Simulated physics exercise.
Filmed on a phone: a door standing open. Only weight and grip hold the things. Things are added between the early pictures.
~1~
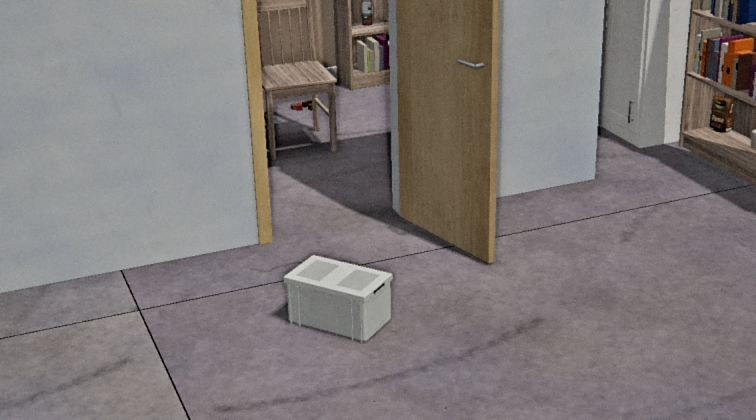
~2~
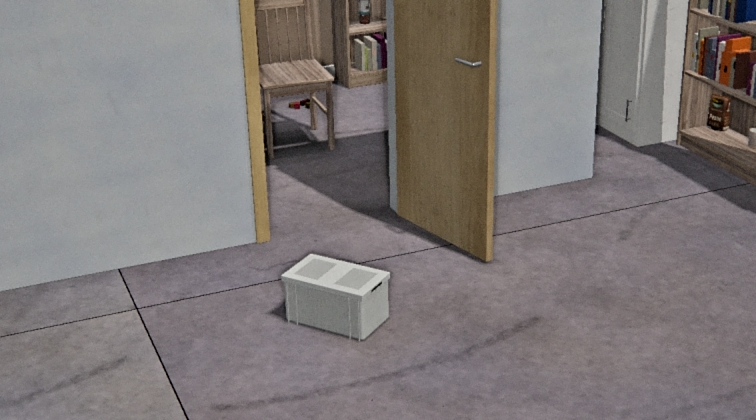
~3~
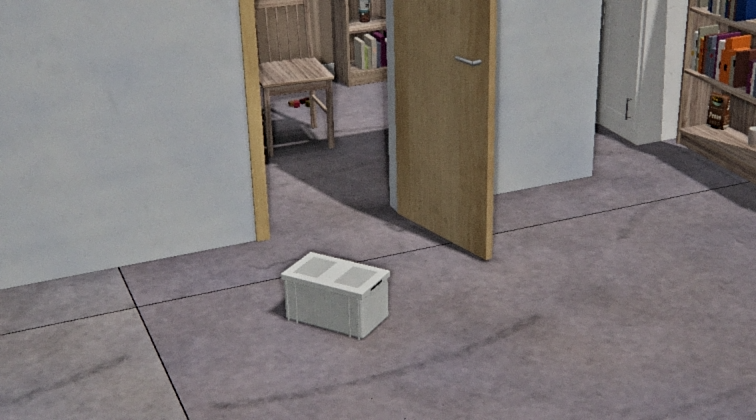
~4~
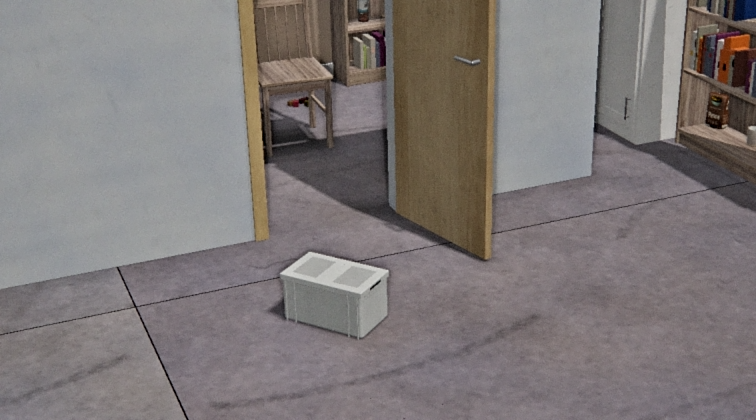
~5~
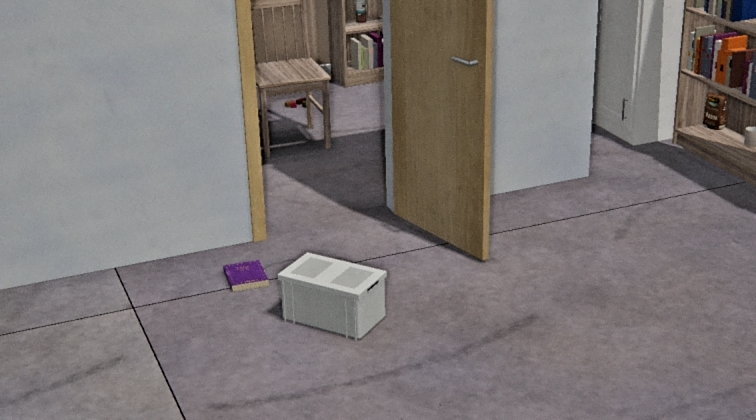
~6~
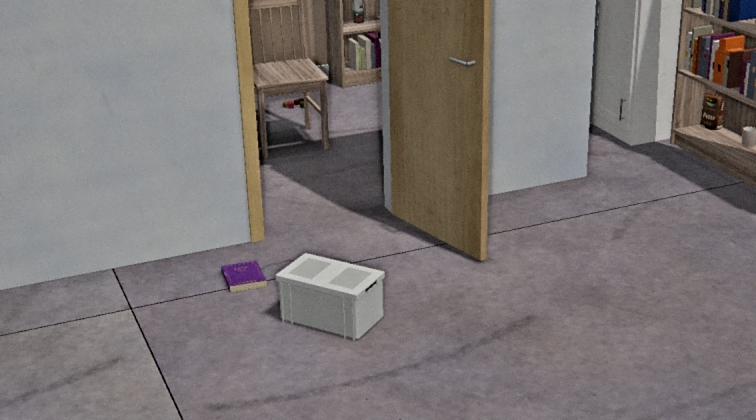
A wooden door stood wide open behind a white tote on the gray floor, and nothing moved until a purple book appeared just to the left of the tote.
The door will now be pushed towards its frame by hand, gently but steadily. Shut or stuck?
The door shuts.
Then, 0.80 s on from there, door 82° open.
Then, 1.50 s on from there, door 47° open.
Then, 2.10 s on from there, door 17° open.
In the end, door 0° open; both unmoved. At the end, from the last picture's camera, purple book near (244, 276).
